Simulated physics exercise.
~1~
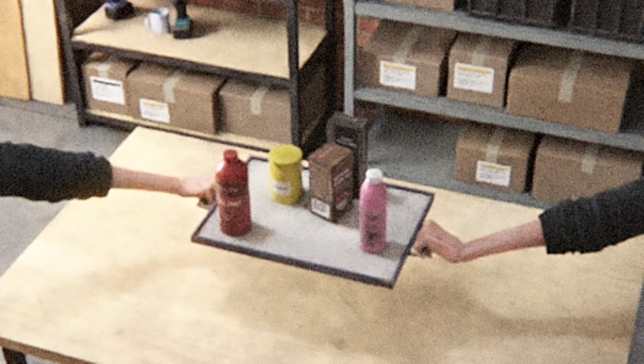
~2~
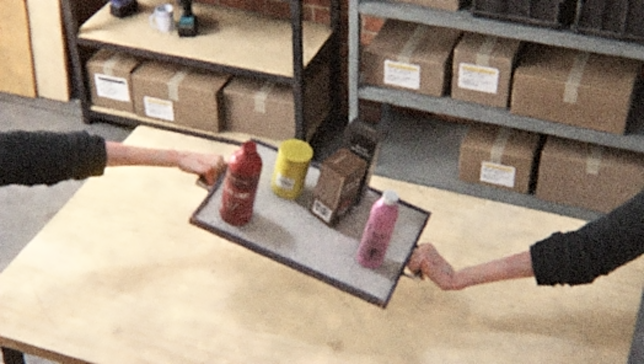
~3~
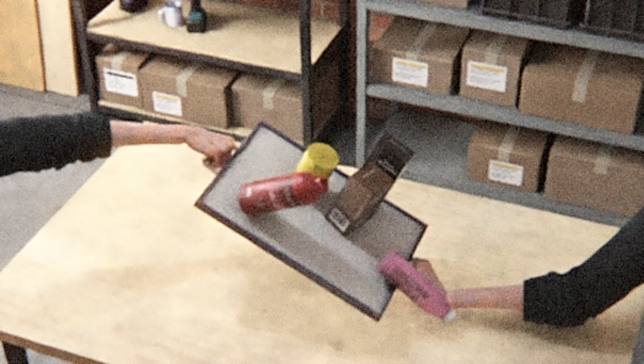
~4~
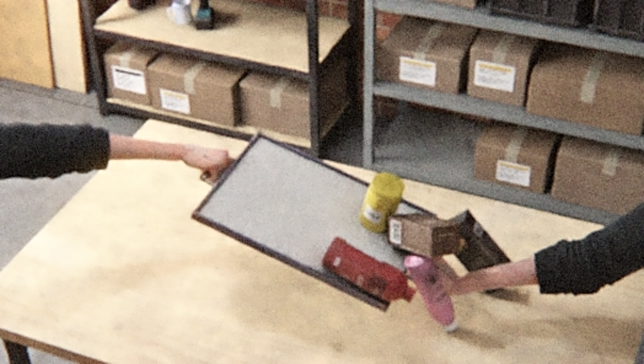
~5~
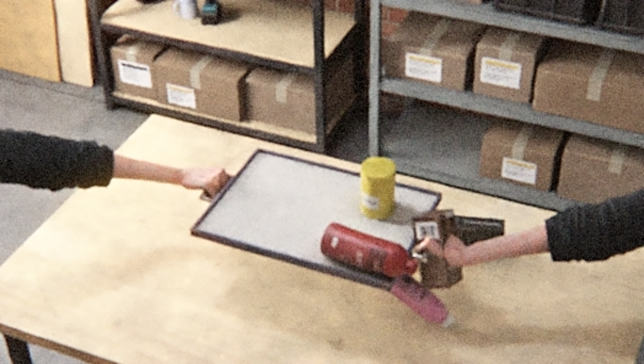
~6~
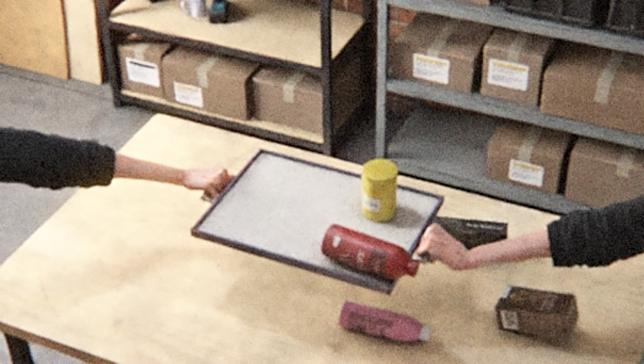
Two hands tip a tray rightward, spilling three items, then level it with two left.
